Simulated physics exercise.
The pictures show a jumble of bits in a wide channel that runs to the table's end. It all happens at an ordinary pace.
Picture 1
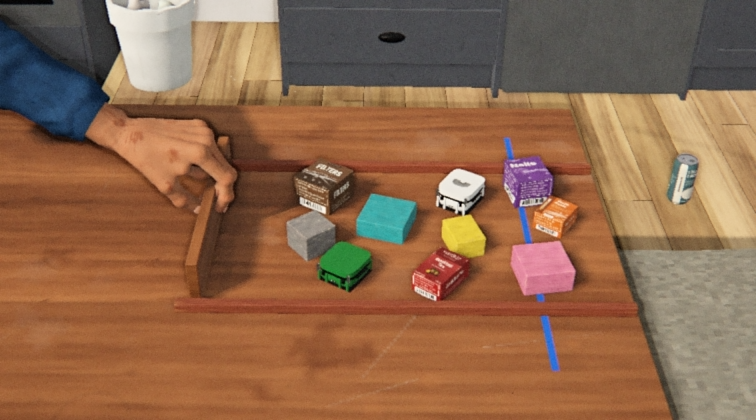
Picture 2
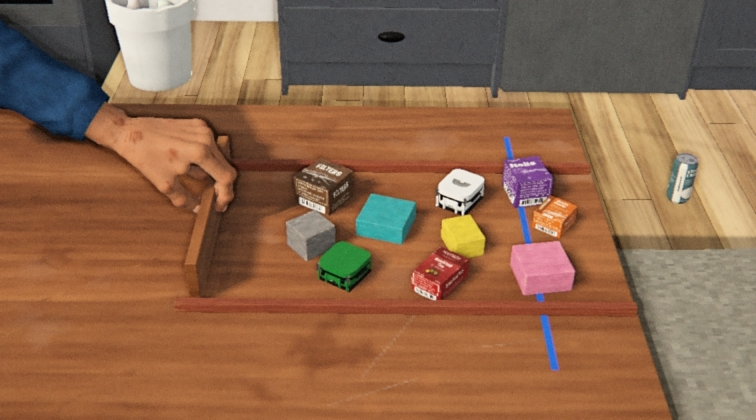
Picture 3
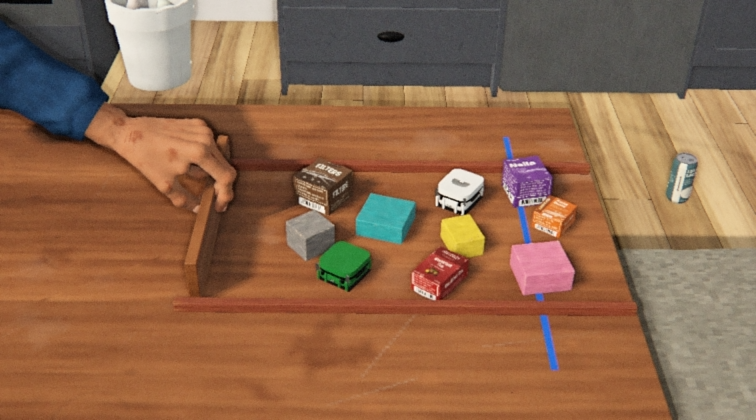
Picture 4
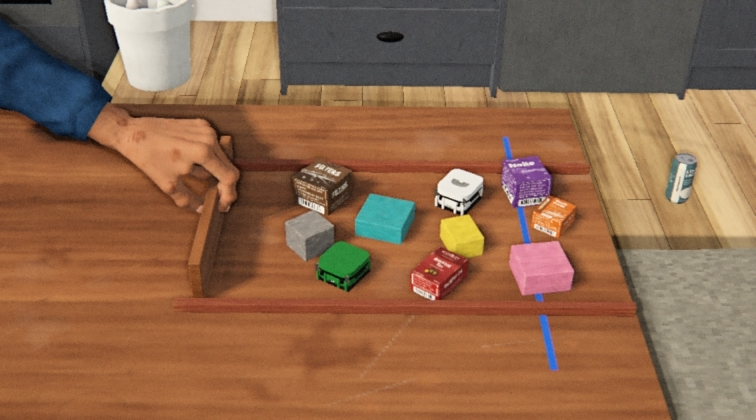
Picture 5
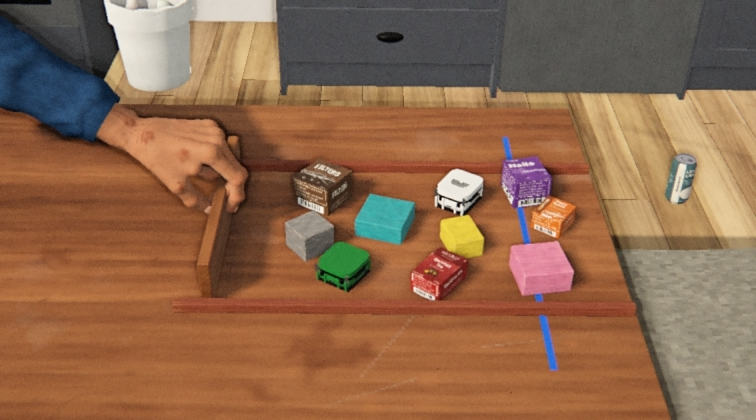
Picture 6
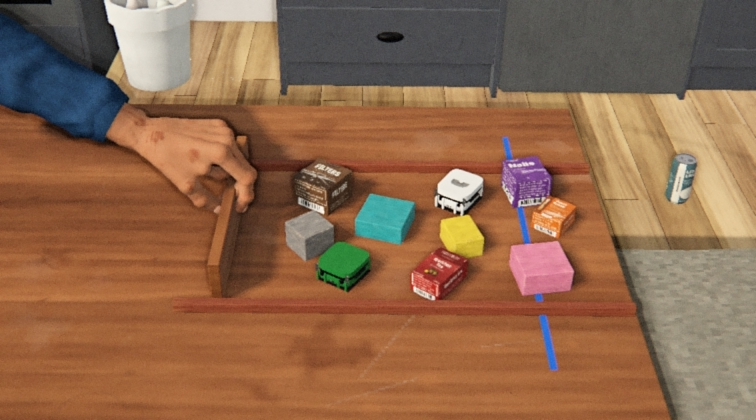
Hand holding a wooden board upright on a table, then sliding it slightly right towards scattered small boxes, blocks and cases.
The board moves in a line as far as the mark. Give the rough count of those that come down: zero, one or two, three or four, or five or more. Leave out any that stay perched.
Here the number that fall off is one or two.
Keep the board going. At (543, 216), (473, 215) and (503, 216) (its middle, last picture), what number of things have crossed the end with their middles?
The counts: 3, 0 and 0.
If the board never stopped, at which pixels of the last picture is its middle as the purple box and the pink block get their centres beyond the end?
Its middle is around (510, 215) and around (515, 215).
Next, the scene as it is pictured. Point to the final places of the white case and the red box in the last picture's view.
The white case at (577, 189), the red box at (598, 281).
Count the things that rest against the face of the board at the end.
In contact: 4.
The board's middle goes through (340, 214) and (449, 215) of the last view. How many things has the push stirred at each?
By then 4, and 9.
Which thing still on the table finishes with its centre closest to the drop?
That is the orange box.
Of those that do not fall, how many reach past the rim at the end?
It comes to 1.
Soon after, none off yet; orange box at rest near (554, 217); purple box at rest near (526, 182); pink block at rest near (541, 268).
After that, none off yet; orange box at rest near (557, 217); purple box displaced about its own width near (572, 178); pink block displaced about its own width near (592, 268).
In the end, the number that fall off is one or two; gone, pink block and purple box.
